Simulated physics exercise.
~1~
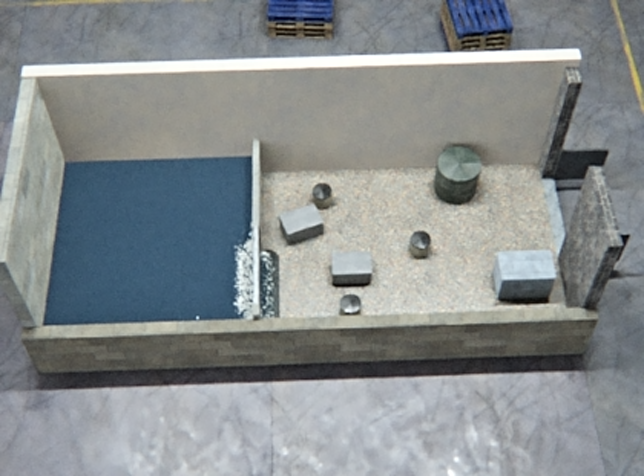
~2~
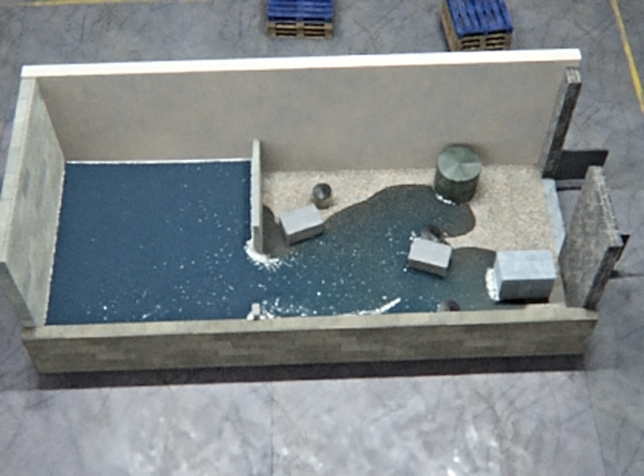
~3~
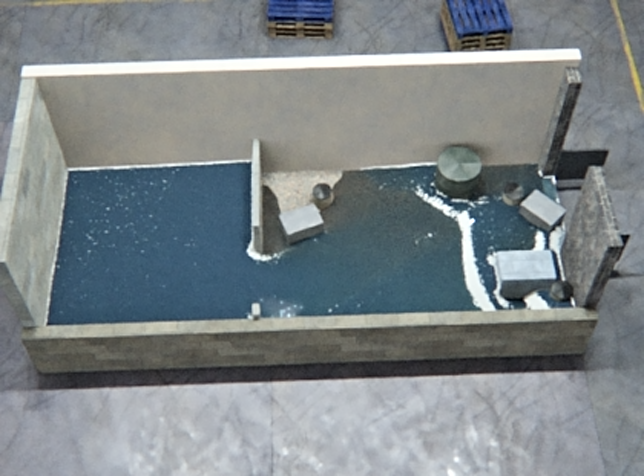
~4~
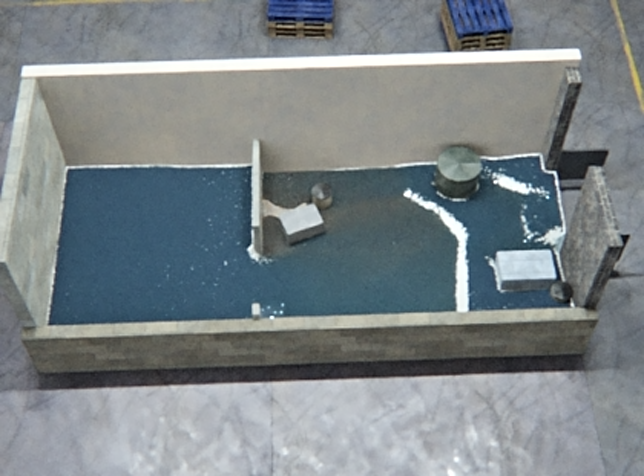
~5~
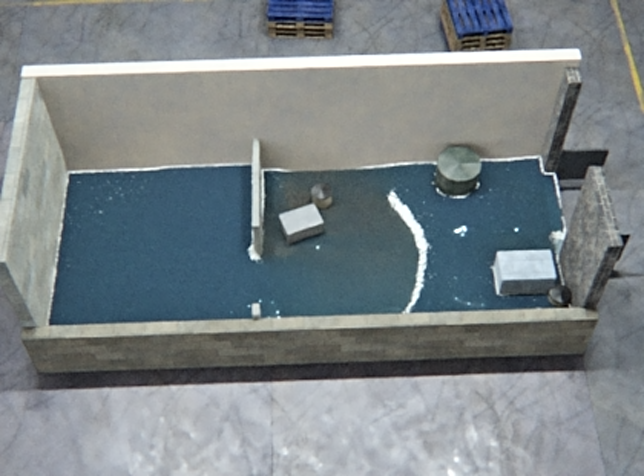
A walled rectangular basement with a short dividing wall stands on a grey concrete floor, seen from above at an angle. Dark blue water fills the left room, while the right room has a dry, speckled floor holding grey crates, small dark pails and a wide green drum. Water bursts through the doorway and spreads right, sweeping a crate and pails toward the far openings. The flood covers nearly the whole floor, and a crate and pail slip out of view on the right. A curved white line of foam drifts left as the drum, two crates and two pails remain.
